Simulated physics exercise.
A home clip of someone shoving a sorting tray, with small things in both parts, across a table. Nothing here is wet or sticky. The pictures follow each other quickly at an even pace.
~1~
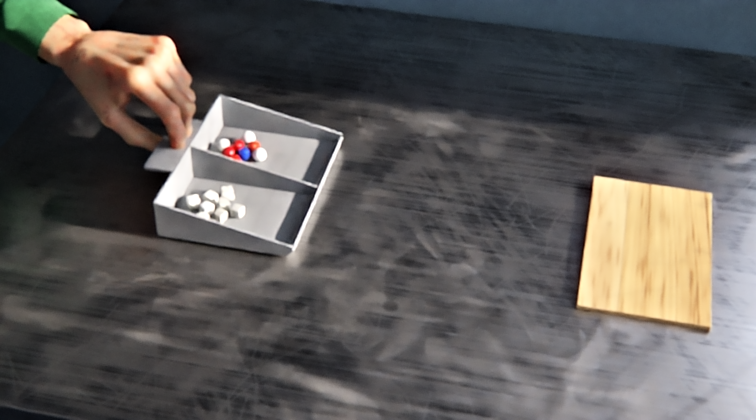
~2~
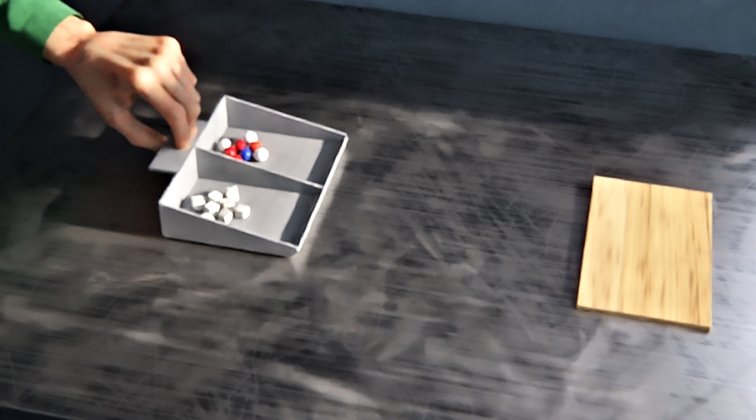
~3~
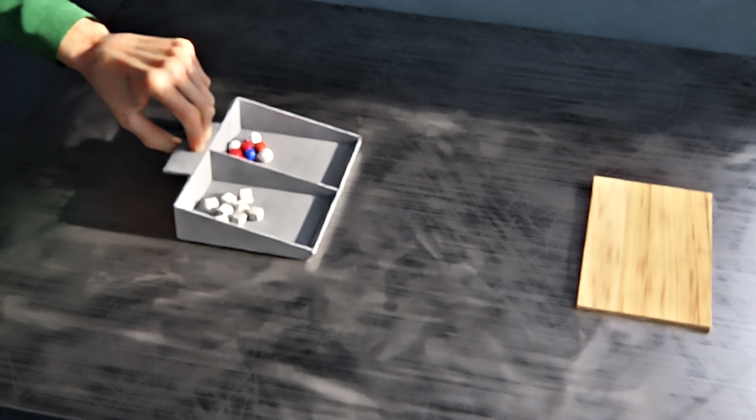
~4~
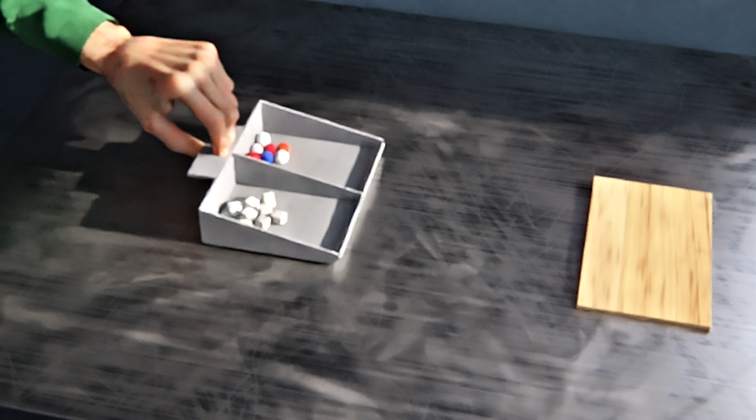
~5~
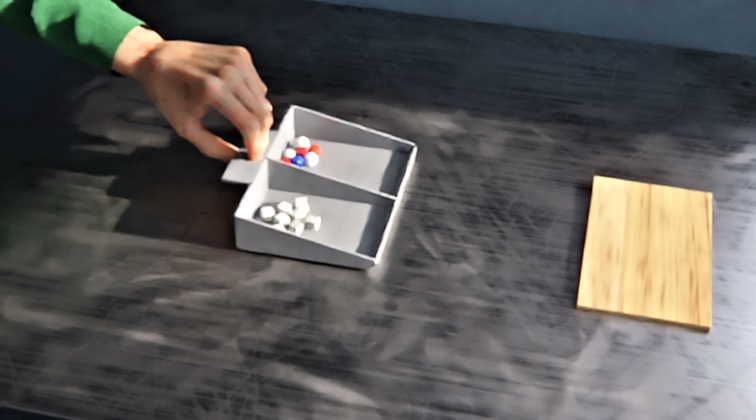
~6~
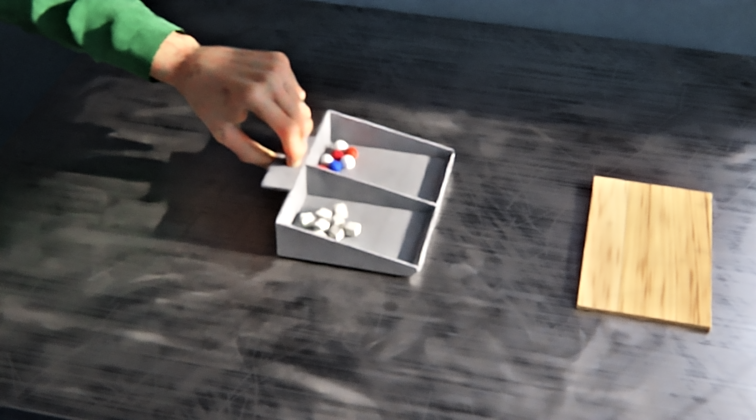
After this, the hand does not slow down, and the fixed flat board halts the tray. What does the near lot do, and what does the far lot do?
The near lot is held by the rim and the far lot partly spills out.
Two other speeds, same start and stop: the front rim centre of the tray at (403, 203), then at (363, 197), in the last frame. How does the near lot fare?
One: It stays in the tray. Two: It is held by the rim.
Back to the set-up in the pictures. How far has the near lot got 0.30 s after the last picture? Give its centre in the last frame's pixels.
At about (549, 260).
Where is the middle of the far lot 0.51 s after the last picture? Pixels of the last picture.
At about (603, 193).
Then, 0.10 s on from there, tray still sliding, front rim near (509, 219); near lot all inside; far lot all inside.
Then, 0.30 s on from there, tray stopped at the flat board; near lot all inside, moved towards the front rim; far lot all inside, moved towards the front rim.
Then, 0.51 s on from there, tray stopped at the flat board; near lot all inside, moved towards the front rim; far lot near half out of the tray.
In the end, tray stopped at the flat board; near lot all inside, moved towards the front rim; far lot near half out of the tray.
